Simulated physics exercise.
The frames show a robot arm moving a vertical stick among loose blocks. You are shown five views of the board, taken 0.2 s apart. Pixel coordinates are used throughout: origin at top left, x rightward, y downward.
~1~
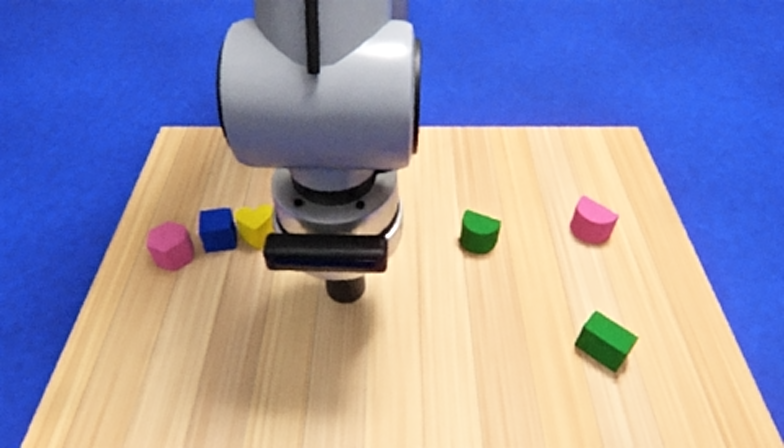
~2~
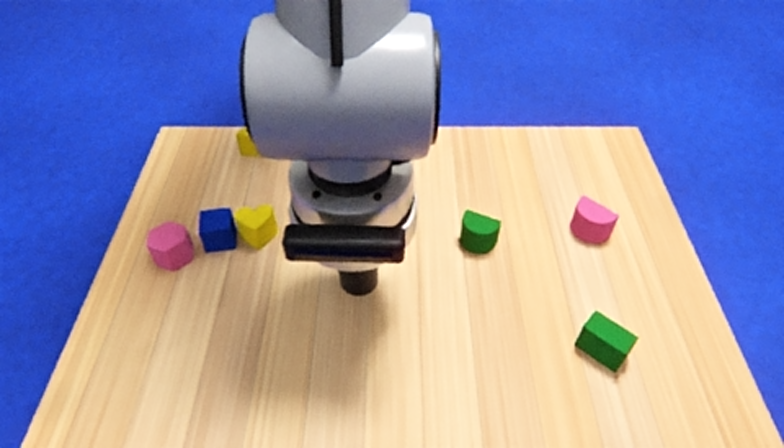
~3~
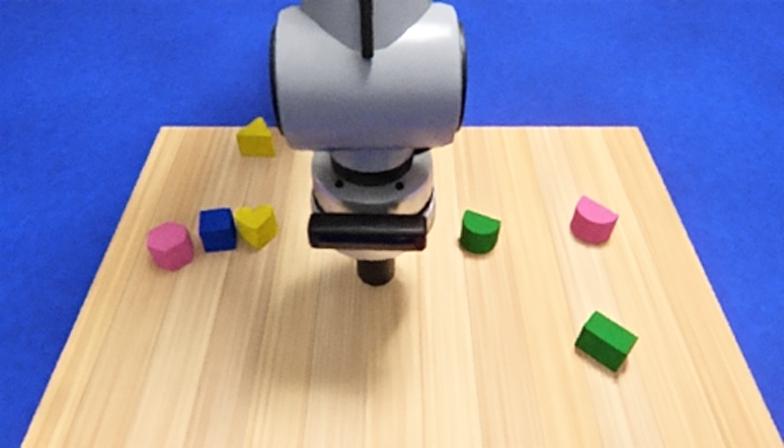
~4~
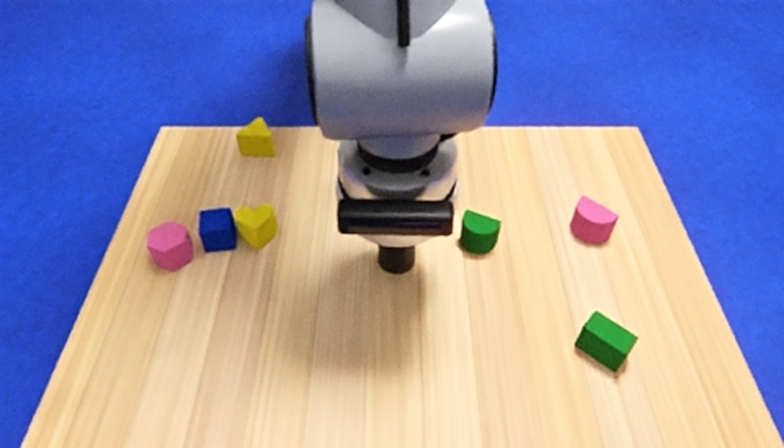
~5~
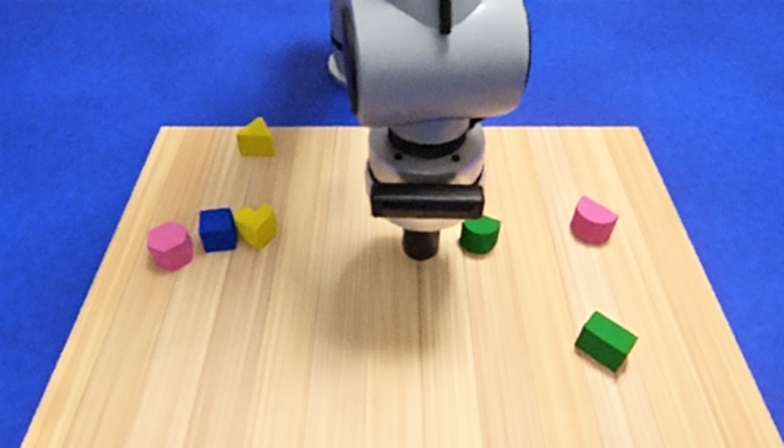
A robot arm holding a vertical stick glides steadily rightward and slightly away from the viewer over a wooden board, uncovering a yellow triangular block behind it and nearing a green half-round block, while the scattered blocks stay still.
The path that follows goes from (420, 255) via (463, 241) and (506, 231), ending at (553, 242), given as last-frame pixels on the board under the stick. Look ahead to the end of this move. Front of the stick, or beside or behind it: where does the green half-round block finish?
It remains before the stick.
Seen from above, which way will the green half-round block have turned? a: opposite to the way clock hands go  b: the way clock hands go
That would be b.
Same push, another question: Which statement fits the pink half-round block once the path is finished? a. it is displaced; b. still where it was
My pick is a.
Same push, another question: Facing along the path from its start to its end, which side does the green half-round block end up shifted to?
Well, taking the path from its start to its end as straight ahead, the green half-round block moves to the right.
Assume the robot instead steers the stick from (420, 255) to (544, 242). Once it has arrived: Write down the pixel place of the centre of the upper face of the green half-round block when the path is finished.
At (556, 196).
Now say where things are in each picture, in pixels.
The first frame shows stick tip at (346, 288); block tops, green half-round block at (480, 222); pink half-round block at (595, 210).
The second frame shows stick at (359, 281); blocks unchanged.
The third frame shows stick at (376, 271); blocks unchanged.
The fourth frame shows stick at (397, 260); blocks unchanged.
The fifth frame shows stick at (421, 247); green half-round block at (480, 222); pink half-round block at (595, 210).
The first path, step by step. One third of the way, stick at (465, 233); green half-round block at (501, 219), turned 15° clockwise.
Two thirds of the way, stick at (508, 223); green half-round block at (545, 218), turned 60° clockwise.
At the end, stick at (555, 234); green half-round block at (595, 225), turned 30° clockwise; pink half-round block at (608, 208).
